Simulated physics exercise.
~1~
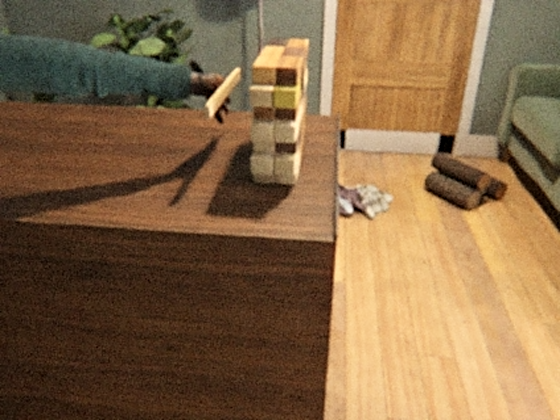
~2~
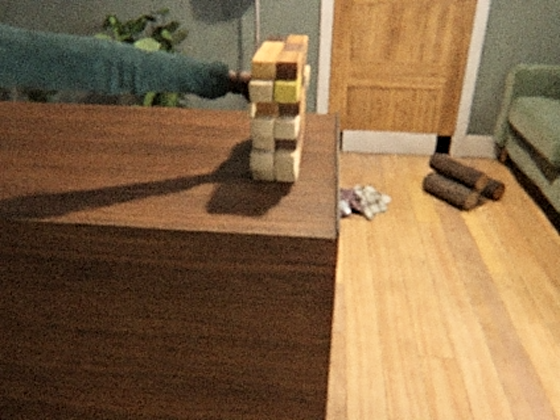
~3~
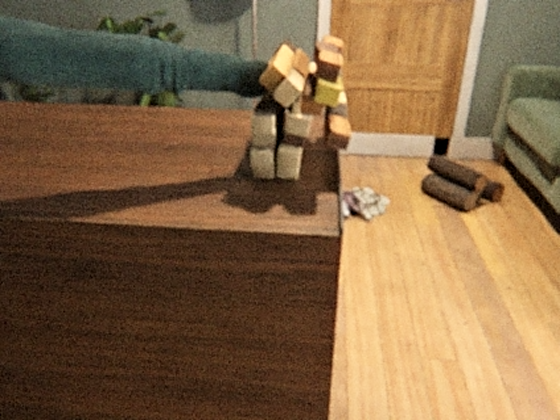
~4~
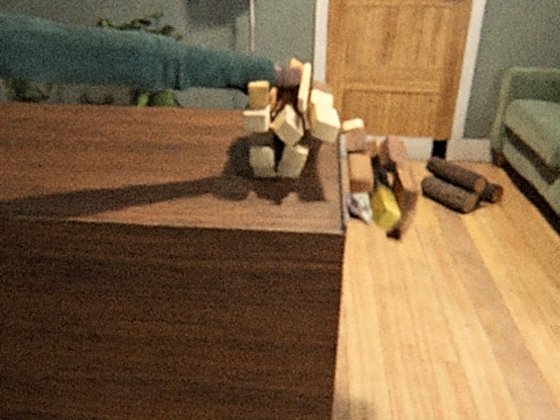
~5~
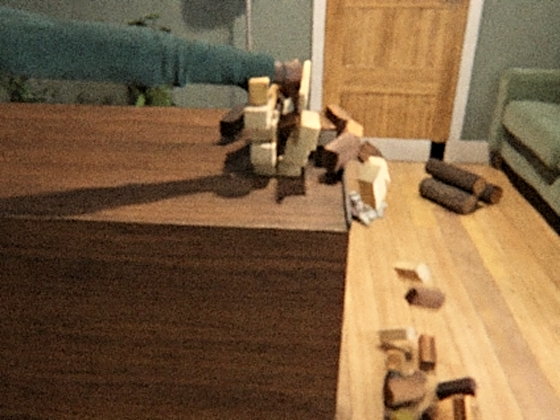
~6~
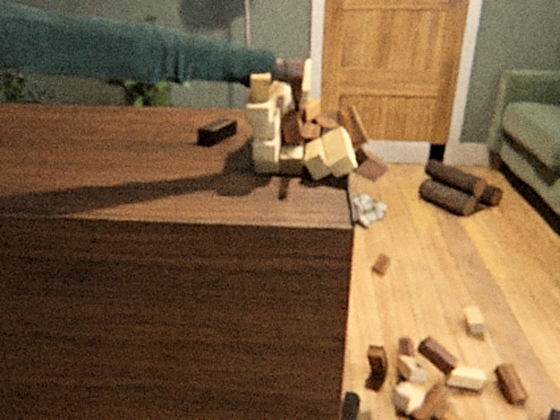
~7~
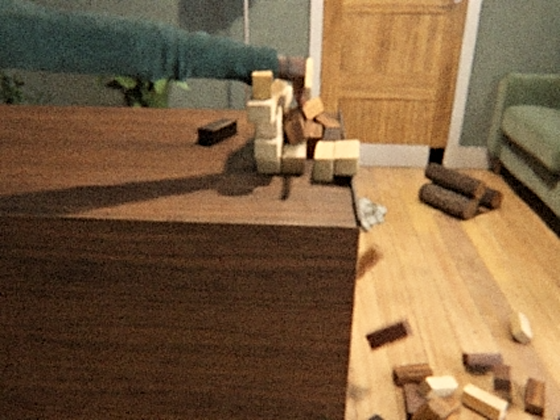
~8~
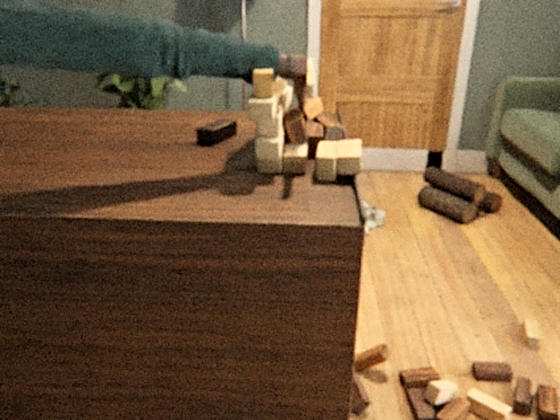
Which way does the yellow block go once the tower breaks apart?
It moves down, dropping past the edge of the bench toward the floor.
